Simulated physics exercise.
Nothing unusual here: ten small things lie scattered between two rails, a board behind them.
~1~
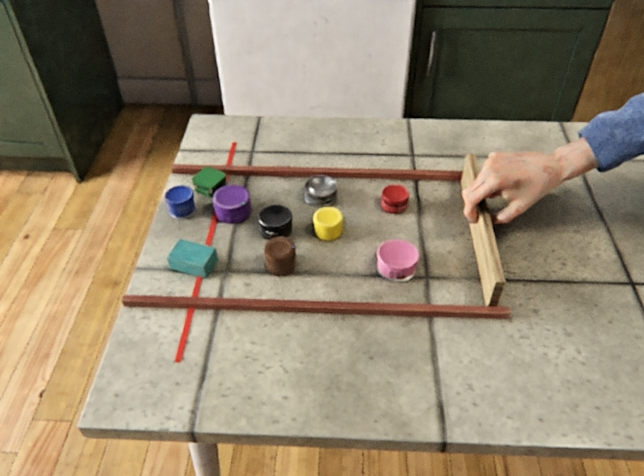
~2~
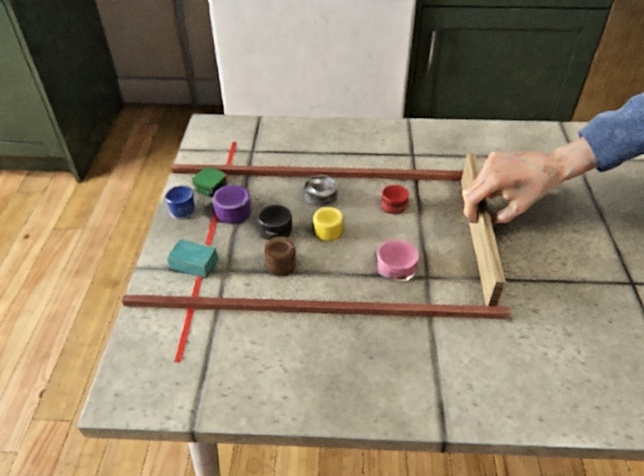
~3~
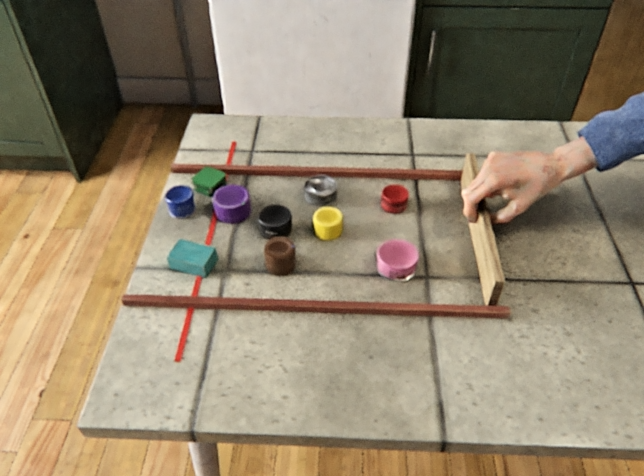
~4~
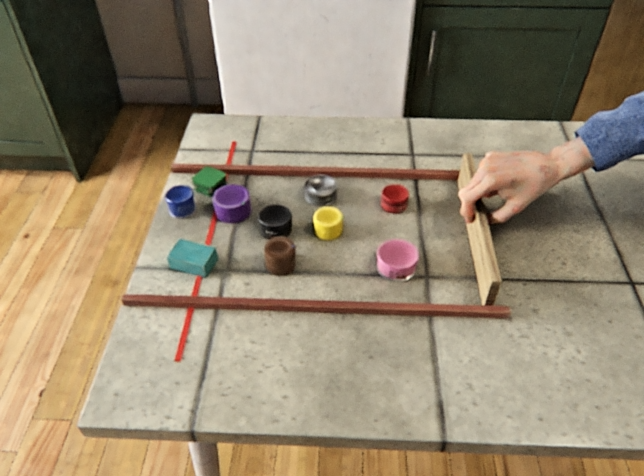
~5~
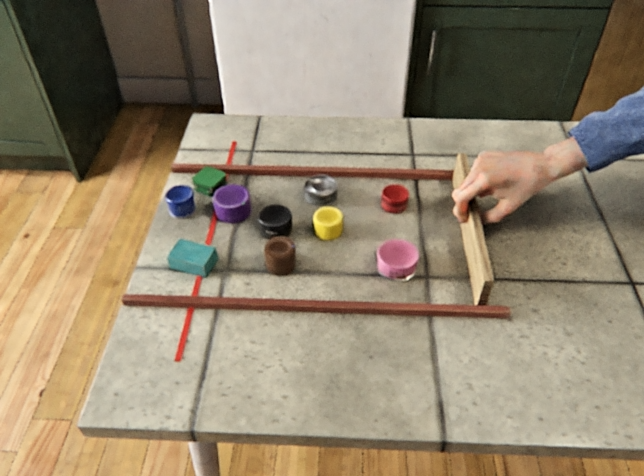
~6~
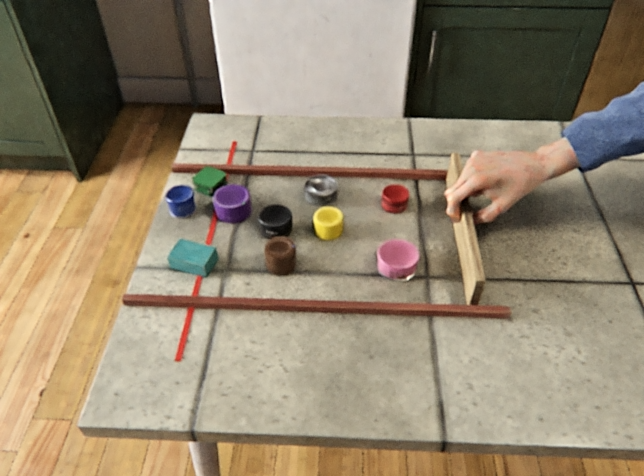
In this clip, small colourful pots, lids and blocks lie scattered between two rails on a tiled table crossed by red tape, while a hand at the right slides an upright wooden board slightly left, the objects staying still.
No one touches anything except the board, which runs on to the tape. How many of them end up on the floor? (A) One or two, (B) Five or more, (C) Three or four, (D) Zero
A.
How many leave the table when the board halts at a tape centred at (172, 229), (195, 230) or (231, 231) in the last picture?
You'd get 6, then 3, then 1.
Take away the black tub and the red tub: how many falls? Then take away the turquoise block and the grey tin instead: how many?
First try 1, second try 1.
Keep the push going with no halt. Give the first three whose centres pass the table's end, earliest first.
Sequence: 1) turquoise block, 2) blue tin, 3) brown lid.
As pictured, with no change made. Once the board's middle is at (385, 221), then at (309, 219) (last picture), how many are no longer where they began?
At the first spot 2, then 6.
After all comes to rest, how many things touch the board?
Number: 4.
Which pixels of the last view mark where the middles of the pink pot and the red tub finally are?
The pink pot settles near (183, 255); as for the red tub, near (205, 198).
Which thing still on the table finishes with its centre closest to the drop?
The brown lid finishes nearest.
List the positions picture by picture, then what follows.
The first picture shows blue tin (181, 202); green case (210, 183); turquoise block (193, 258); board (480, 225); tape (211, 231).
The second picture shows green case (210, 183); board (480, 224).
The third picture shows turquoise block (193, 258); purple lid (232, 204).
The fourth picture shows blue tin (181, 202); grey tin (321, 191).
The fifth picture shows green case (210, 183); pink pot (397, 260).
The sixth picture shows blue tin (181, 202); green case (210, 182); turquoise block (193, 258); board (463, 224); tape (211, 230).
Early on, none off yet; blue tin at rest near (181, 202); green case at rest near (210, 182); turquoise block at rest near (193, 258).
A while later, none off yet; blue tin at rest near (181, 202); green case at rest near (210, 182); turquoise block moving near (189, 258).
Finally, the number that fall off is one or two; lost, turquoise block and blue tin.
